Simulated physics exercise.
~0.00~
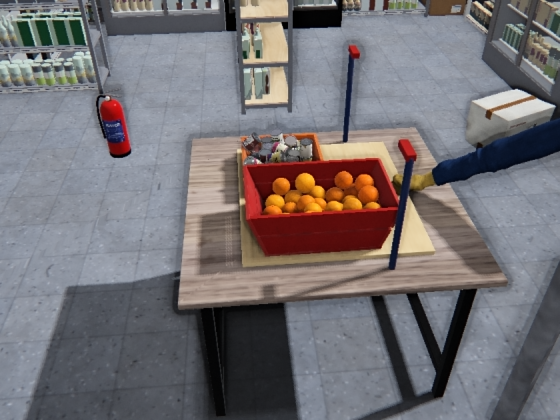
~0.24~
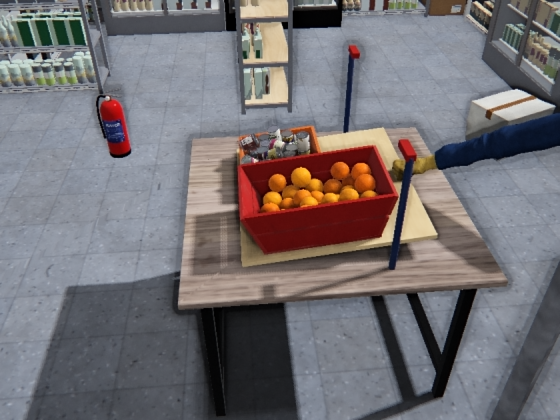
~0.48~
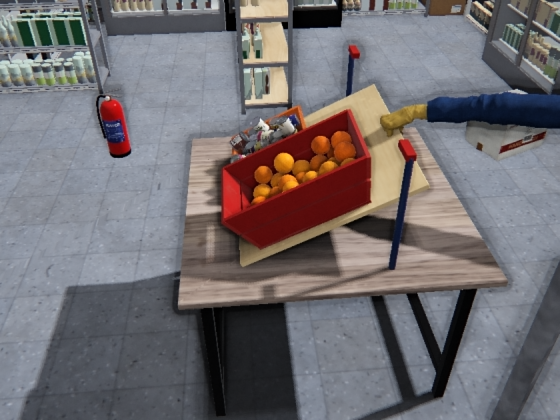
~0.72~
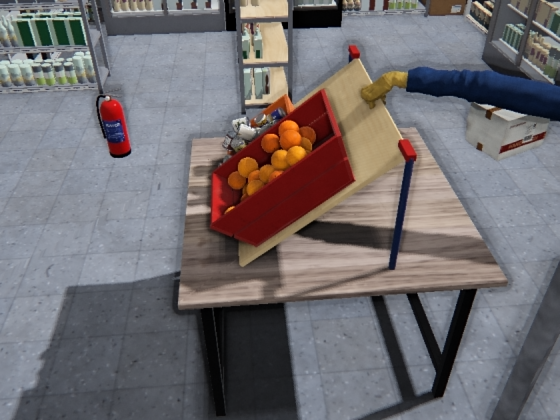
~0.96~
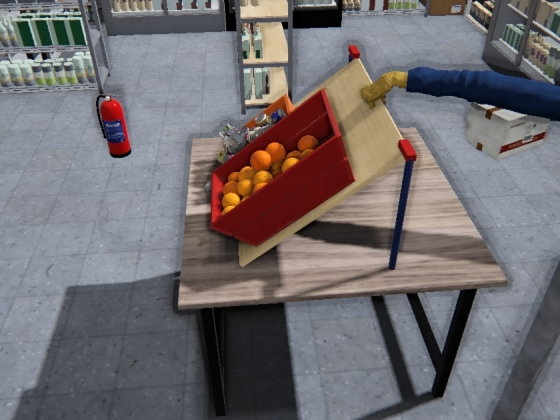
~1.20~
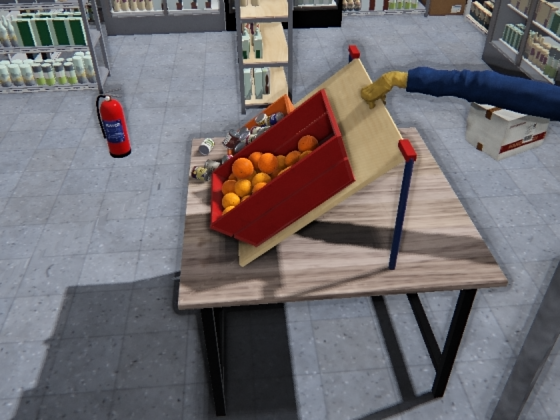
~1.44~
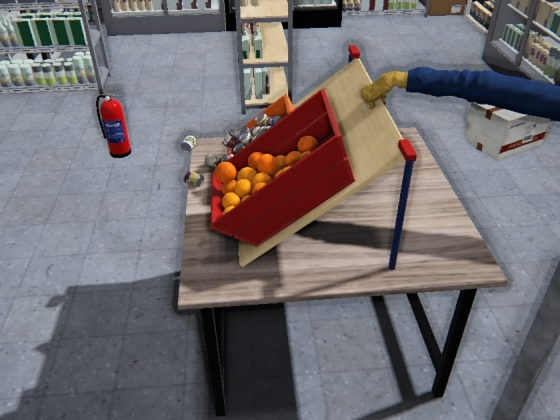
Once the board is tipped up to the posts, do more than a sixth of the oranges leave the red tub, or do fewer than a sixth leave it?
Fewer than a sixth of the oranges leave the red tub. Nearly all of them stay gathered inside it while the board is held at a slope.
